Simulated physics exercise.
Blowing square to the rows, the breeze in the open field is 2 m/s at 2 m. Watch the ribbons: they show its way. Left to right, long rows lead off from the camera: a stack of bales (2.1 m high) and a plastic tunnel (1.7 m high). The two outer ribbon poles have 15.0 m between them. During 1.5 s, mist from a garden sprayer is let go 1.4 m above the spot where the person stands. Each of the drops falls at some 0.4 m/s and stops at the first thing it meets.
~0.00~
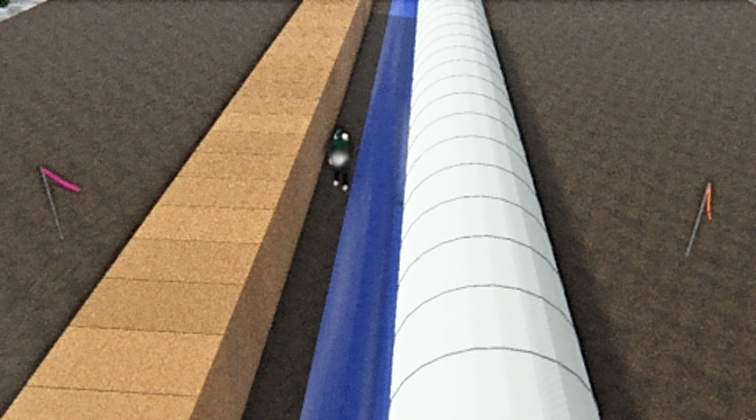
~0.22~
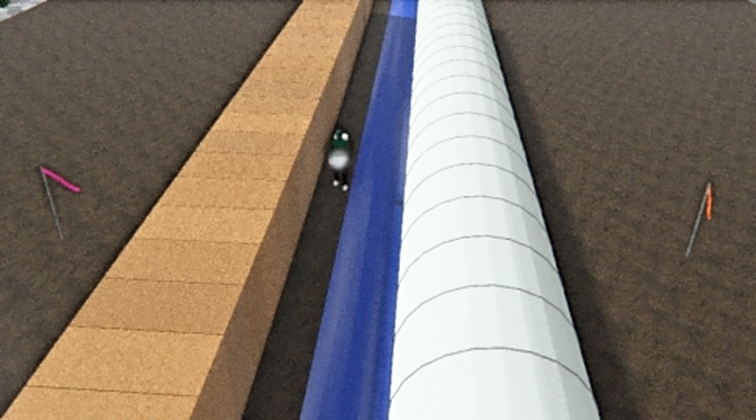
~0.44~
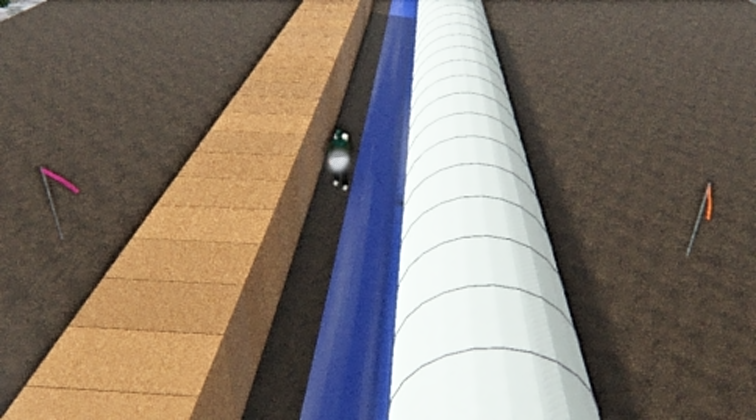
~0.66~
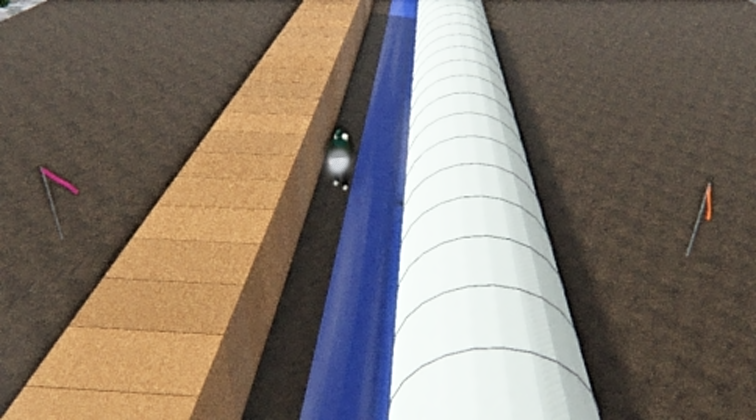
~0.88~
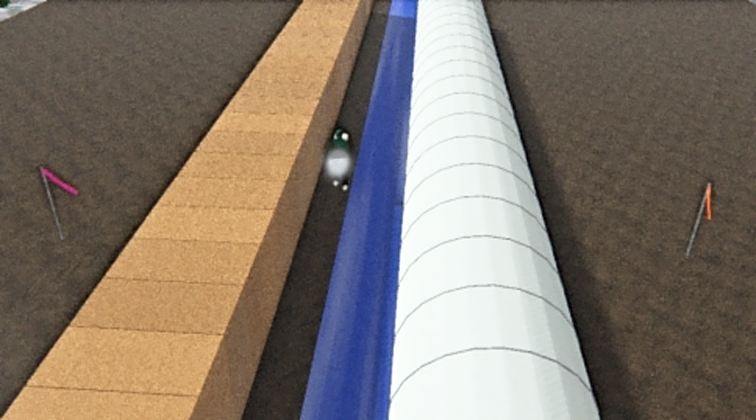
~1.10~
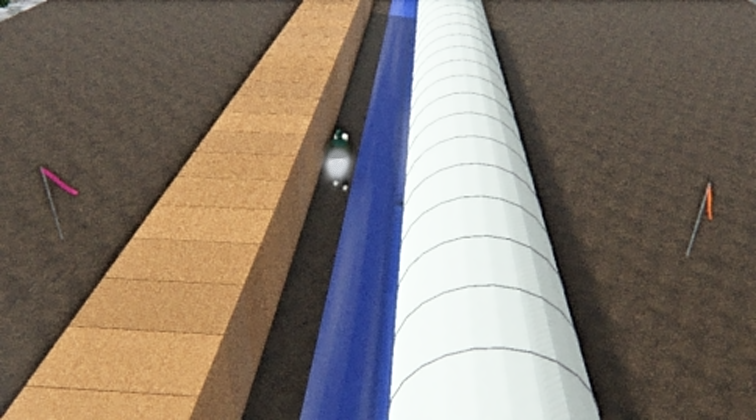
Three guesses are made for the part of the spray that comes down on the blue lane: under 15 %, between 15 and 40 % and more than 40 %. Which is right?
Lab note - blue lane share: Less than 15 %.
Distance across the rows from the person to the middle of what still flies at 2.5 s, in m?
Around 0.0 m.
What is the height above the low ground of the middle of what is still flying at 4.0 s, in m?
Middle height: Approx. 0.8 m.
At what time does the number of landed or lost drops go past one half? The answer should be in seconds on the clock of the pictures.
6.0 s.
After 2.5 s, 1 % is no longer flying here, and 0 % lies on the blue lane; the middle of what still flies is 1.0 m above the low ground, near (334, 171).
After 4.0 s, 16 % is no longer flying here, and 0 % lies on the blue lane; the middle of what still flies is 0.7 m above the low ground, near (330, 180).
After 8.0 s, 78 % is no longer flying here, and 2 % lies on the blue lane; the middle of what still flies is 0.6 m above the low ground, near (325, 184).
After 20.0 s, 98 % is no longer flying here, and 2 % lies on the blue lane.
After 45.0 s, 100 % is no longer flying here, and 2 % lies on the blue lane.
